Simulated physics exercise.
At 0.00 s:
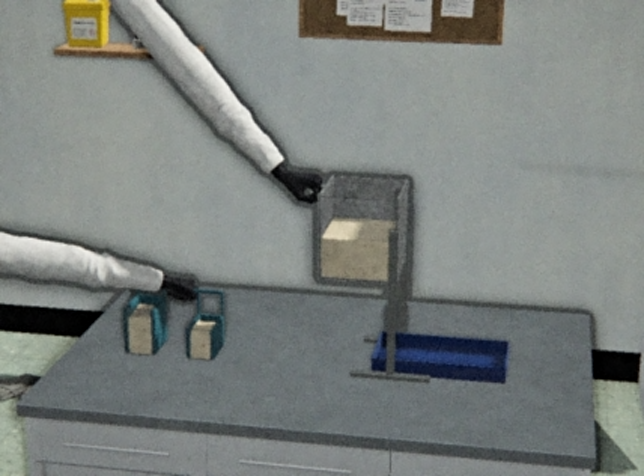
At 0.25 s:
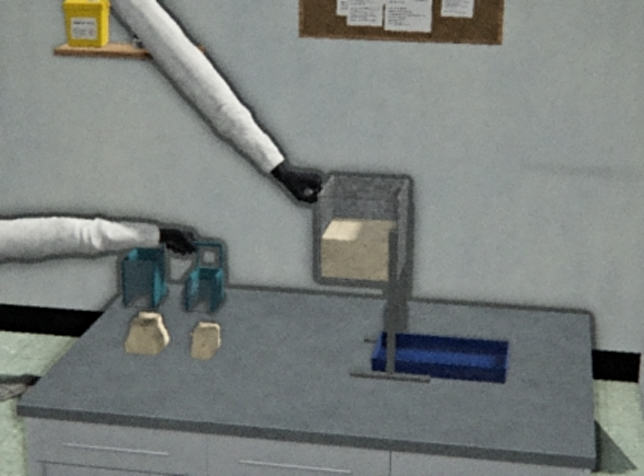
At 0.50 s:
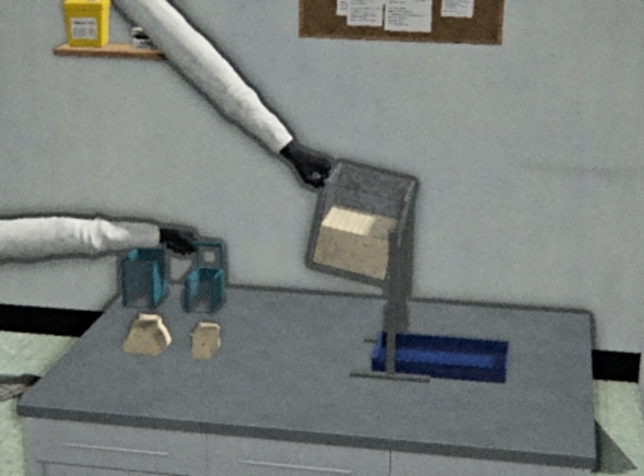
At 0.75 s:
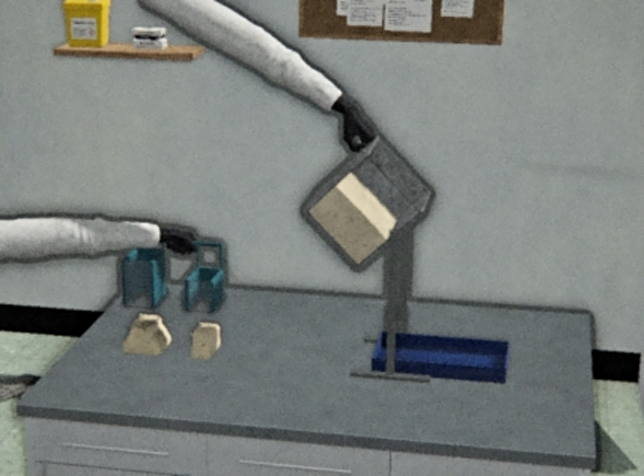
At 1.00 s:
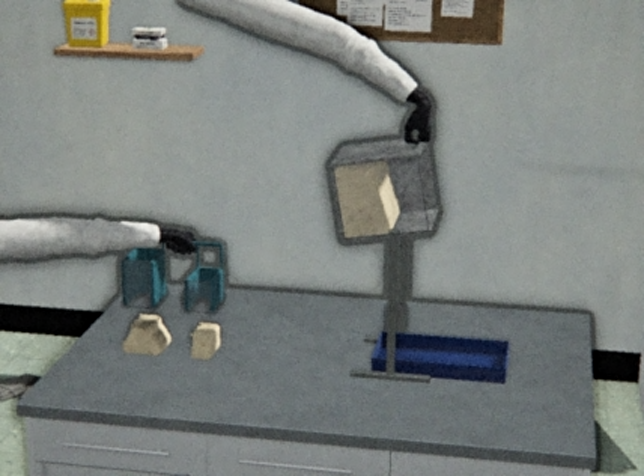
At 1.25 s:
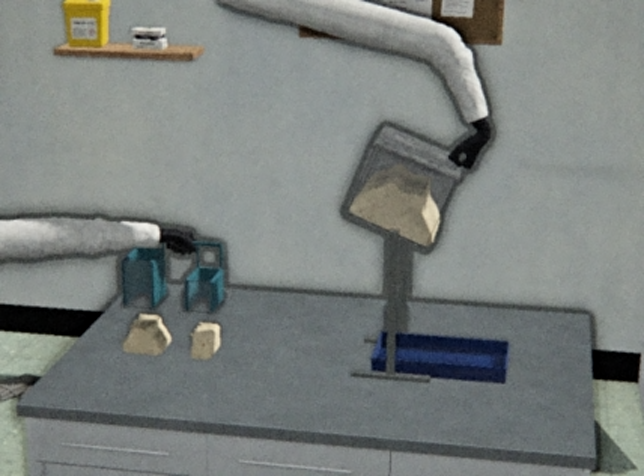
A gloved hand lifted teal molds off two pale blocks, which sagged slightly, while another hand turned a clear tub clockwise on its stand until it tilted steeply, the porridge shifting inside.
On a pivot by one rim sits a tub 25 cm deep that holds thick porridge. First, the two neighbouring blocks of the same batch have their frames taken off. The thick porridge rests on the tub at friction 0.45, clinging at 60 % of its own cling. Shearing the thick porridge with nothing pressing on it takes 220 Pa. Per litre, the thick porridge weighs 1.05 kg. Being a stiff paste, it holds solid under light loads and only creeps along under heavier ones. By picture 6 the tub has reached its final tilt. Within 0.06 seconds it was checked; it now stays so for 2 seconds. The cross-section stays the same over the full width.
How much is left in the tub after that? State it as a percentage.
About 0 %.
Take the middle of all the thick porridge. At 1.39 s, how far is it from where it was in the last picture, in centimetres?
The change is near 9 cm.
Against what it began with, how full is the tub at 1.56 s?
Roughly 30 per cent.
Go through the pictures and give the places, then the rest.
In the first picture, handle-side rim at (322, 196), tilt 0 degrees; top of the thick porridge at (331, 238); blocks stand 13 cm, 8.1 cm (left to right).
In the second picture, handle-side rim at (322, 196), tilt 0 degrees; top of the thick porridge at (331, 238); blocks stand 9.8 cm, 7.8 cm (left to right).
In the third picture, handle-side rim at (330, 183), tilt 11 degrees; top of the thick porridge at (326, 225); blocks stand 9.1 cm, 7.8 cm (left to right).
In the fourth picture, handle-side rim at (369, 156), tilt 45 degrees; top of the thick porridge at (337, 188); blocks stand 9.1 cm, 7.8 cm (left to right).
In the fifth picture, handle-side rim at (419, 156), tilt 80 degrees; top of the thick porridge at (371, 168); blocks stand 9.1 cm, 7.8 cm (left to right).
In the sixth picture, handle-side rim at (457, 180), tilt 111 degrees; top of the thick porridge at (390, 182); blocks stand 9.1 cm, 7.8 cm (left to right).
After 1.39 s, the tub is at 111 degrees and holds 67 %.
After 1.56 s, the tub is at 111 degrees and holds 32 %.
After 1.73 s, the tub is at 111 degrees and holds 13 %.
After 1.90 s, the tub is at 111 degrees and holds 0 %.
After 3.25 s, at the end, the tub is at 111 degrees and holds 0 %.
